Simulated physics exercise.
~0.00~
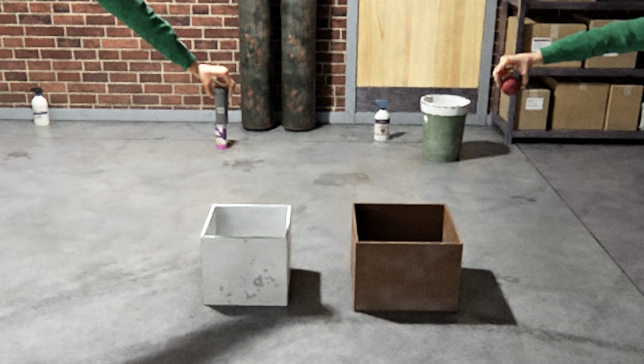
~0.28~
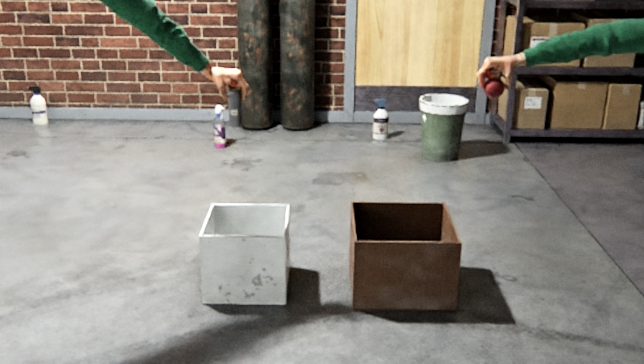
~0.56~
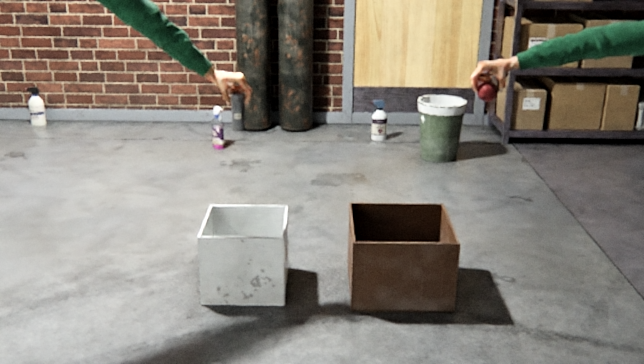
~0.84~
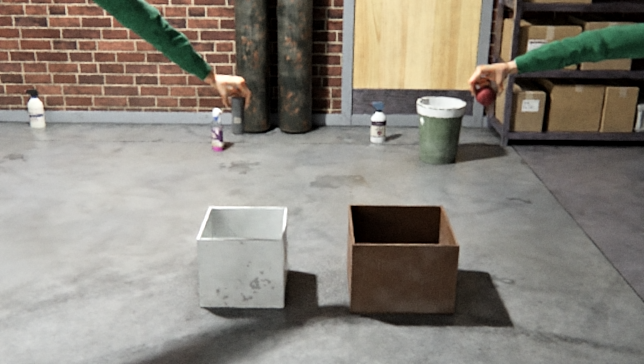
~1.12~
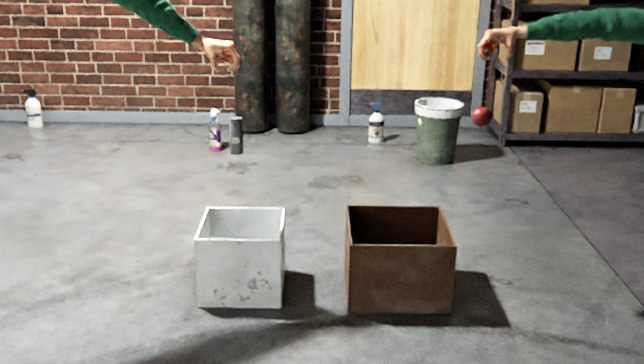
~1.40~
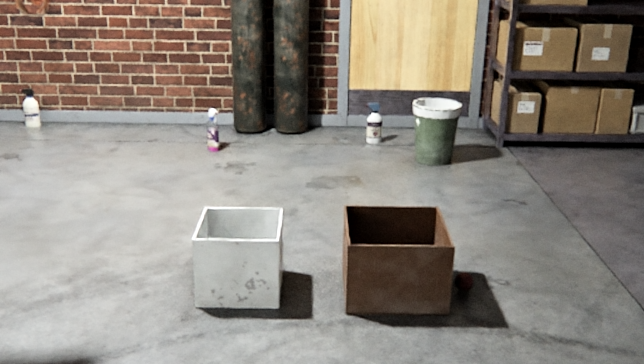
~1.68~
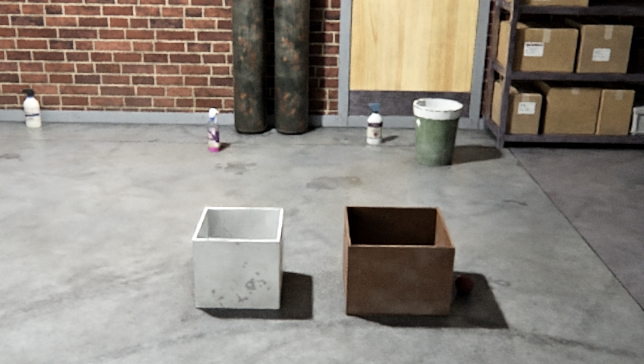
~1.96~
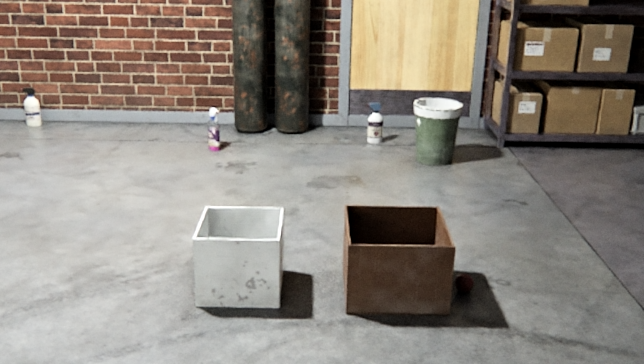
The video shows two green-sleeved hands holding a grey shaker and a red apple above two open crates, then shifting inward and letting go. The shaker drops out of sight into the left crate, while the apple misses and rests on the floor beside the right crate.
